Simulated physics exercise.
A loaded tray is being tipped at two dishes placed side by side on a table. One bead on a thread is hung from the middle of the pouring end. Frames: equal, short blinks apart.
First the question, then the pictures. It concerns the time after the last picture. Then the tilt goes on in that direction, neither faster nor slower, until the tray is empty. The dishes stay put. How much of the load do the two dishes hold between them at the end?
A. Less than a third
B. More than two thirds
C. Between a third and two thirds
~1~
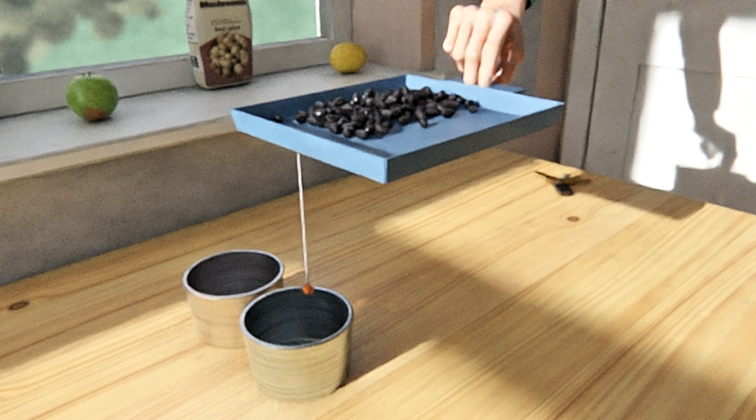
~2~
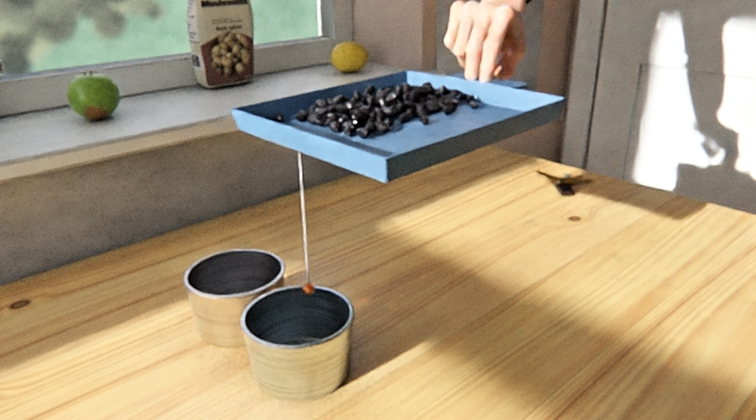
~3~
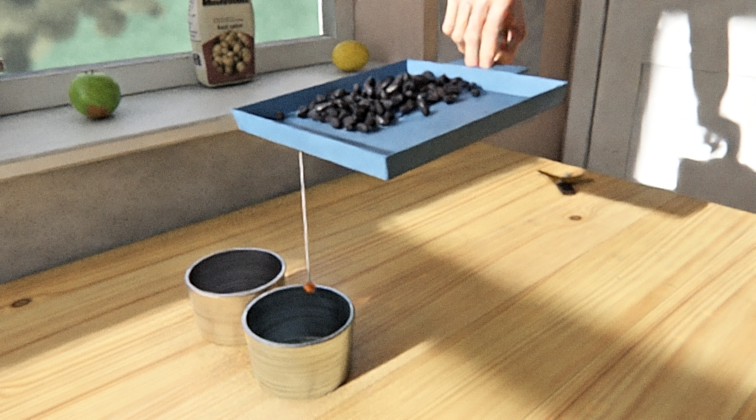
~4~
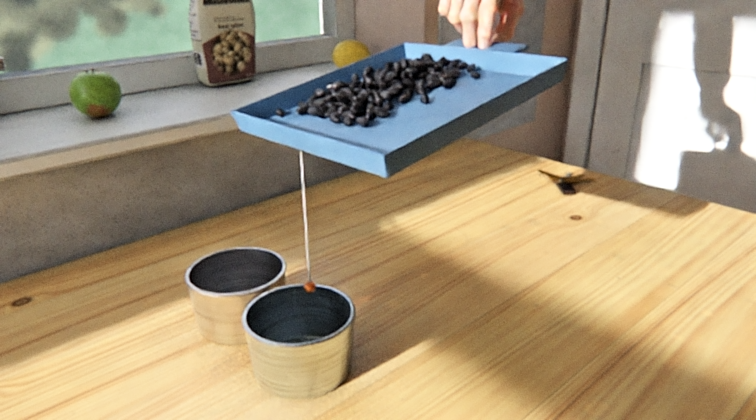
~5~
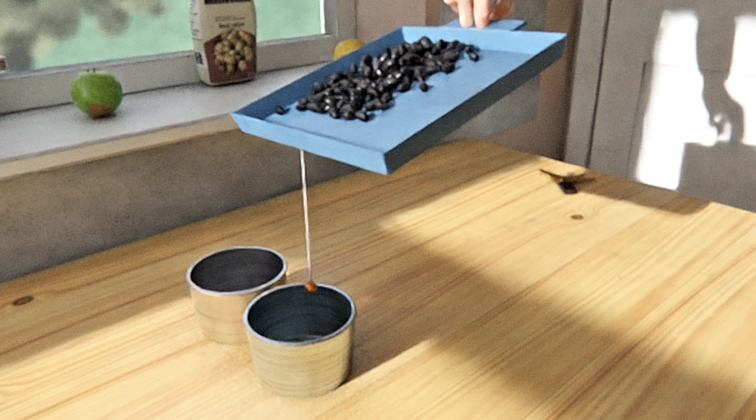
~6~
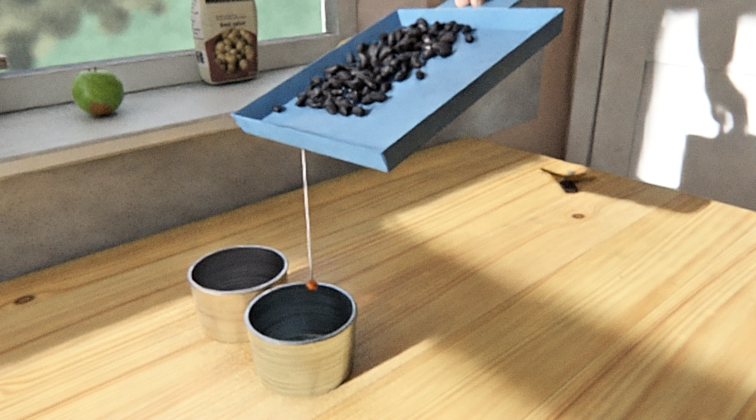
Answer: C.
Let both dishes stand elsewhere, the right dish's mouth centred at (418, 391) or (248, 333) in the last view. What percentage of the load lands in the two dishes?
Roughly 10% the first time and 70% the second time.
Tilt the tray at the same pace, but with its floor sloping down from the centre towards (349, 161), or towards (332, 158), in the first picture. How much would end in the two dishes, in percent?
In order, 20 in a hundred and 30 in a hundred.
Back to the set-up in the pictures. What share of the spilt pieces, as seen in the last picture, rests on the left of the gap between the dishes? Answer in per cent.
It comes to about 90 percent.
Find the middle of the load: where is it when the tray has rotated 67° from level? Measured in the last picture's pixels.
I'd put it at about (277, 109).
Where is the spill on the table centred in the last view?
Their middle ends up at roughly (175, 377).
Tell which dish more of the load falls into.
The winner is the left dish.
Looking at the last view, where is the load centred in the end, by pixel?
Once nothing moves, the middle sits near (228, 333).
Just after the last frame, tray tipped steeply; almost all on the tray; about a tenth in the air.
A moment on, tray tipped past a quarter turn; roughly a quarter on the tray; about a tenth in the right dish; roughly a quarter in the left dish; roughly a quarter outside both; roughly a third in the air.
Further on, tray tipped past a quarter turn; about a tenth in the right dish; roughly a third in the left dish; roughly half outside both.
When it is over, tray tipped past a quarter turn; about a tenth in the right dish; roughly a third in the left dish; roughly half outside both.
